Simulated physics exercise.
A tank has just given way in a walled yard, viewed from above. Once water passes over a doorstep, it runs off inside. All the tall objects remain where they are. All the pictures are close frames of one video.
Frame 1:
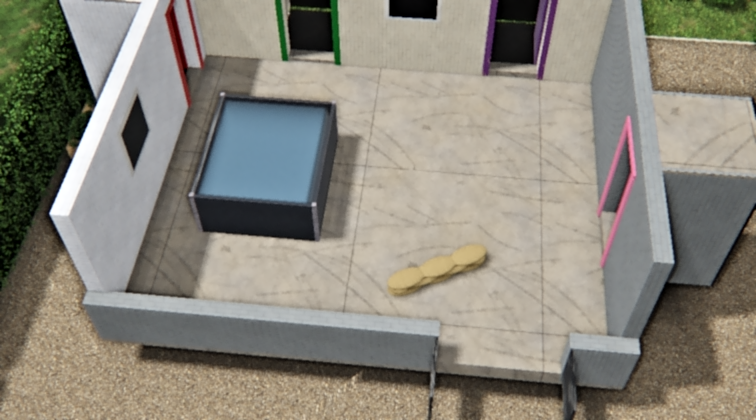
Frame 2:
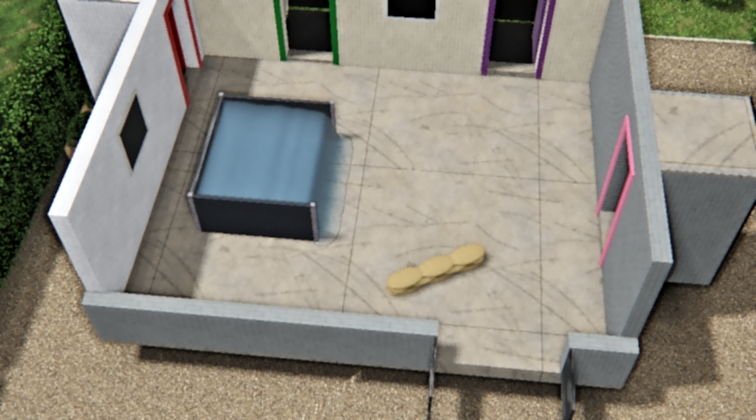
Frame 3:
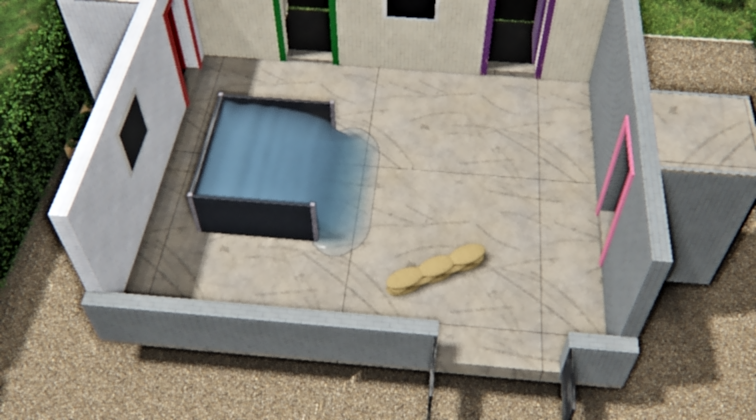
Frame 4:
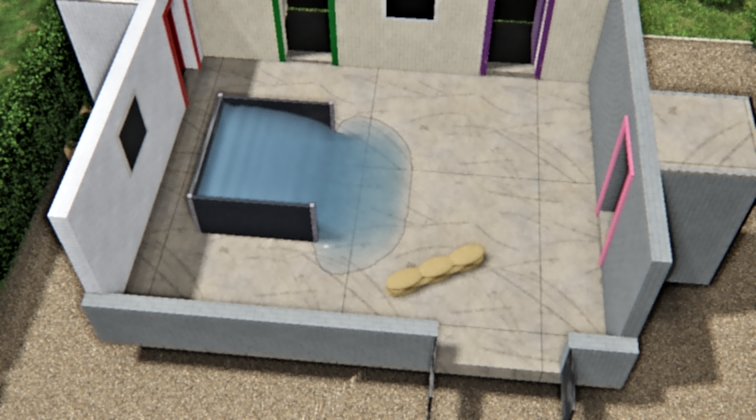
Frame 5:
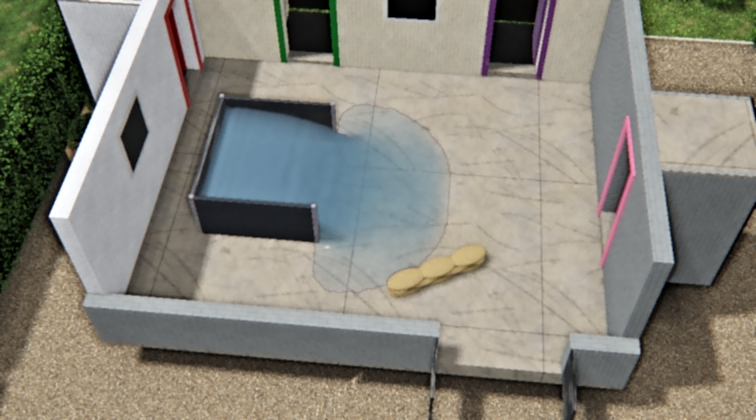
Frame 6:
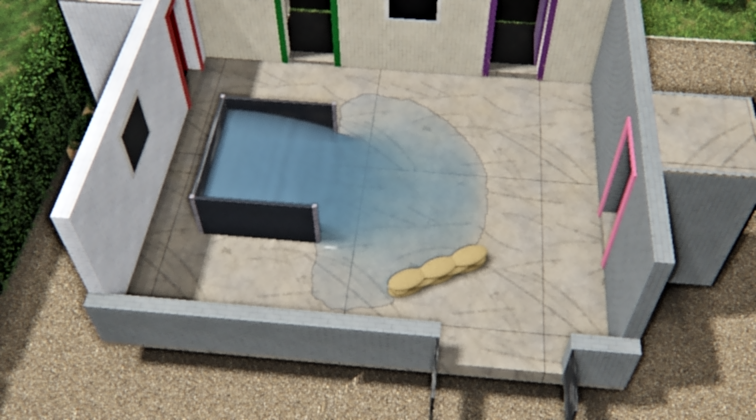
Blue water poured out of the open right side of a dark tank in a walled yard, then spread across the pale stone floor in a widening pool that reached the row of tan sandbags.
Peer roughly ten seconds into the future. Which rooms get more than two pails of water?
One by one: The purple door is overrun past two buckets; the pink door is overrun past two buckets; the green door is not overrun past two buckets; the red door is overrun past two buckets.
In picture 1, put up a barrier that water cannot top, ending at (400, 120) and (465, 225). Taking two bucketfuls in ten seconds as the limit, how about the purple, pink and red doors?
Here's how it goes: The purple door remains below, the pink door ends up swamped, the red door ends up swamped.
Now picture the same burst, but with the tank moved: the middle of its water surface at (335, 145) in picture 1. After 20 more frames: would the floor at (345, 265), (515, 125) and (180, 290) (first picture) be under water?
Points in turn: Inundated; inundated; not reached.
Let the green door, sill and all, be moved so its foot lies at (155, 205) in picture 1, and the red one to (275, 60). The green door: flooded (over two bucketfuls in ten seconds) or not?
Well, the way I see it, the green door stays short of the threshold.
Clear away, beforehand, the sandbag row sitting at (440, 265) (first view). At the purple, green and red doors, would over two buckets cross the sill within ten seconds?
My reading: Purple lets more in; green stays under; red floods.
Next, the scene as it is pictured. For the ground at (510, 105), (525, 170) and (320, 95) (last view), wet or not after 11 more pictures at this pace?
Result, as listed: Wetted / wetted / not wetted.
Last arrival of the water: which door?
It is the red-painted one.
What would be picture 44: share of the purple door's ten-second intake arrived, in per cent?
Roughly 100 per cent.
A moment on, water covers 45 % of the floor; the purple door not reached, the pink door under two buckets in, the green door not reached, the red door not reached.
Next, water covers 55 % of the floor; the purple door wet at the sill, nothing in, the pink door far over two buckets in, the green door not reached, the red door not reached.
Then, water covers 60 % of the floor; the purple door under two buckets in, the pink door far over two buckets in, the green door not reached, the red door not reached.
Later, water covers 80 % of the floor; the purple door over two buckets in, the pink door far over two buckets in, the green door wet at the sill, nothing in, the red door not reached.
In the end, water covers 95 % of the floor; the purple door over two buckets in, the pink door far over two buckets in, the green door wet at the sill, nothing in, the red door far over two buckets in.
